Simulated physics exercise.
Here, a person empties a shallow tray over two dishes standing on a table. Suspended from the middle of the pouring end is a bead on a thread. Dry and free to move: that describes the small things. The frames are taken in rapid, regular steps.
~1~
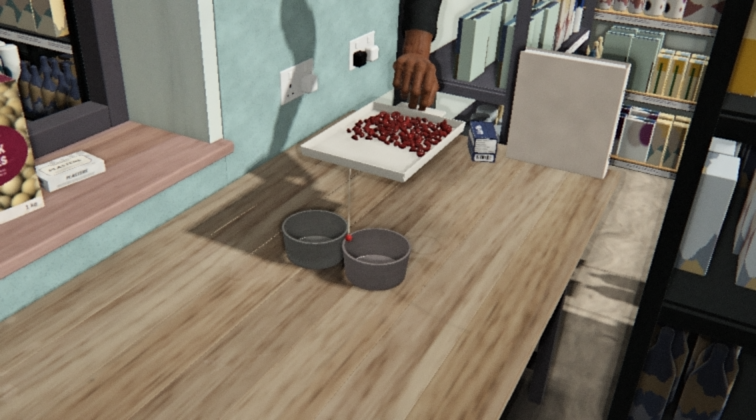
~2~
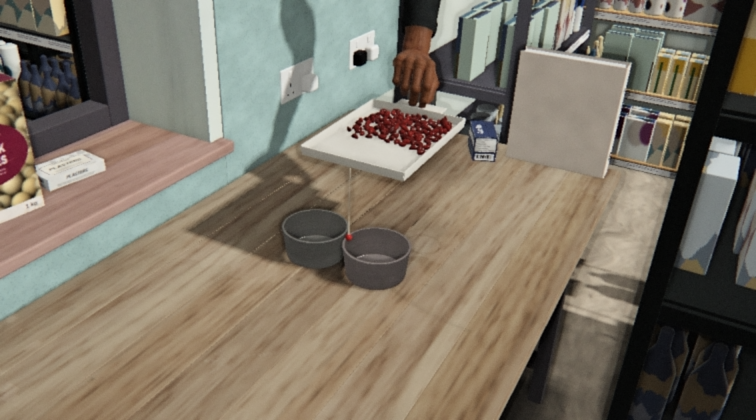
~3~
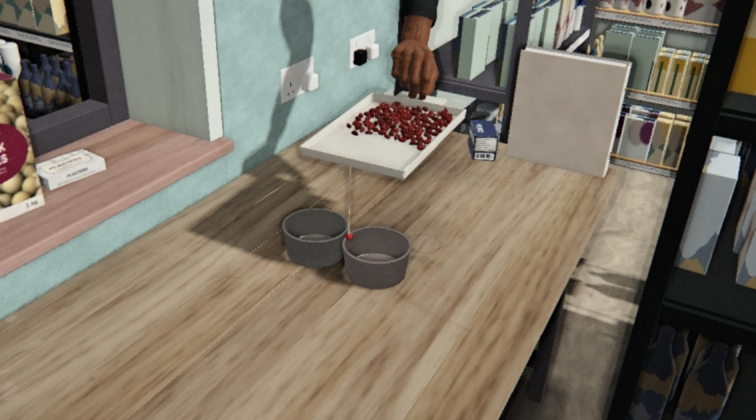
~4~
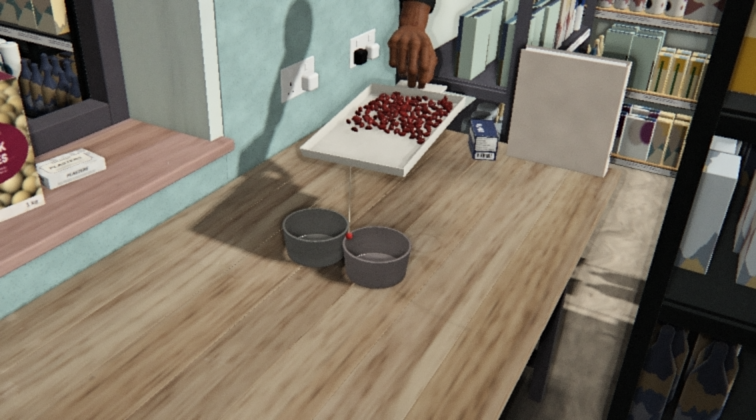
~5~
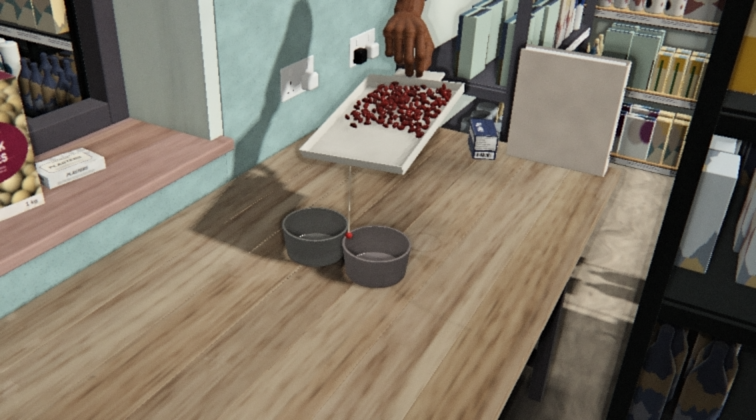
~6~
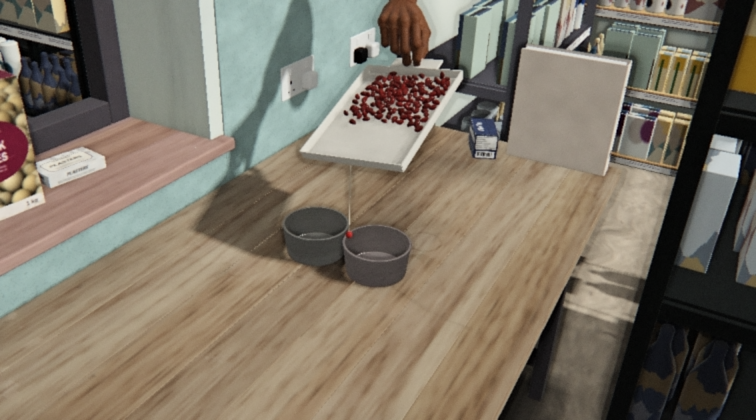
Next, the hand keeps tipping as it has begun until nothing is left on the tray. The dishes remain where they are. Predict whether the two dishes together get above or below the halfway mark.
Below.
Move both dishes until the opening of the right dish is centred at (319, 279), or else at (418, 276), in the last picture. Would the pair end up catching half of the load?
The first place gets a lesser share, the second a lesser share.
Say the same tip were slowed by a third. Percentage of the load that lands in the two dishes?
Near 40 in a hundred.
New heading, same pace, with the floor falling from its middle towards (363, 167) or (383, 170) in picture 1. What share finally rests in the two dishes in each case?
Lab note: Try one about 0 %, try two about 20 %.
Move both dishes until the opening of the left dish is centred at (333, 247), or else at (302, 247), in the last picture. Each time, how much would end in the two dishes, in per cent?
Close to 40 in a hundred first, close to 80 in a hundred second.
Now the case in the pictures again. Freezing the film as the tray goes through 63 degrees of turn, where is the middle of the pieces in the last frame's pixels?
Somewhere about pixel (335, 133).
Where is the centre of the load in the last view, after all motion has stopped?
Last view, resting centre - approx. (291, 273).
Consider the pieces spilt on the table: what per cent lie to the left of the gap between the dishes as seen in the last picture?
100 in a hundred, roughly.
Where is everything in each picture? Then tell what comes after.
The first picture shows corners of the pouring end (302, 146) and (404, 173), level; middle of the load (404, 129), kidney beans; left dish (298, 252); right dish (360, 273); bead on its thread (348, 238).
The second picture shows corners of the pouring end (302, 145) and (404, 172), level; middle of the load (405, 127).
The third picture shows corners of the pouring end (302, 146) and (404, 170), tipped barely, lowest at the left corner; middle of the load (405, 121).
The fourth picture shows corners of the pouring end (302, 148) and (403, 168), tipped a little, lowest at the left corner; middle of the load (404, 112).
The fifth picture shows corners of the pouring end (301, 149) and (402, 166), tipped clearly, lowest at the left corner; middle of the load (403, 104).
The sixth picture shows corners of the pouring end (301, 150) and (401, 164), tipped clearly, lowest at the left corner; middle of the load (401, 96); left dish (298, 248); right dish (361, 270).
Just after the last frame, tray tipped steeply; almost all on the tray; just a few in the air.
A moment on, tray tipped past a quarter turn; the larger part on the tray; about a tenth in the left dish; about a tenth outside both; just a few in the air.
Further on, tray tipped past a quarter turn; roughly a quarter in the left dish; the larger part outside both.
When it is over, tray tipped past a quarter turn; not one in the right dish; roughly a quarter in the left dish; the larger part outside both.
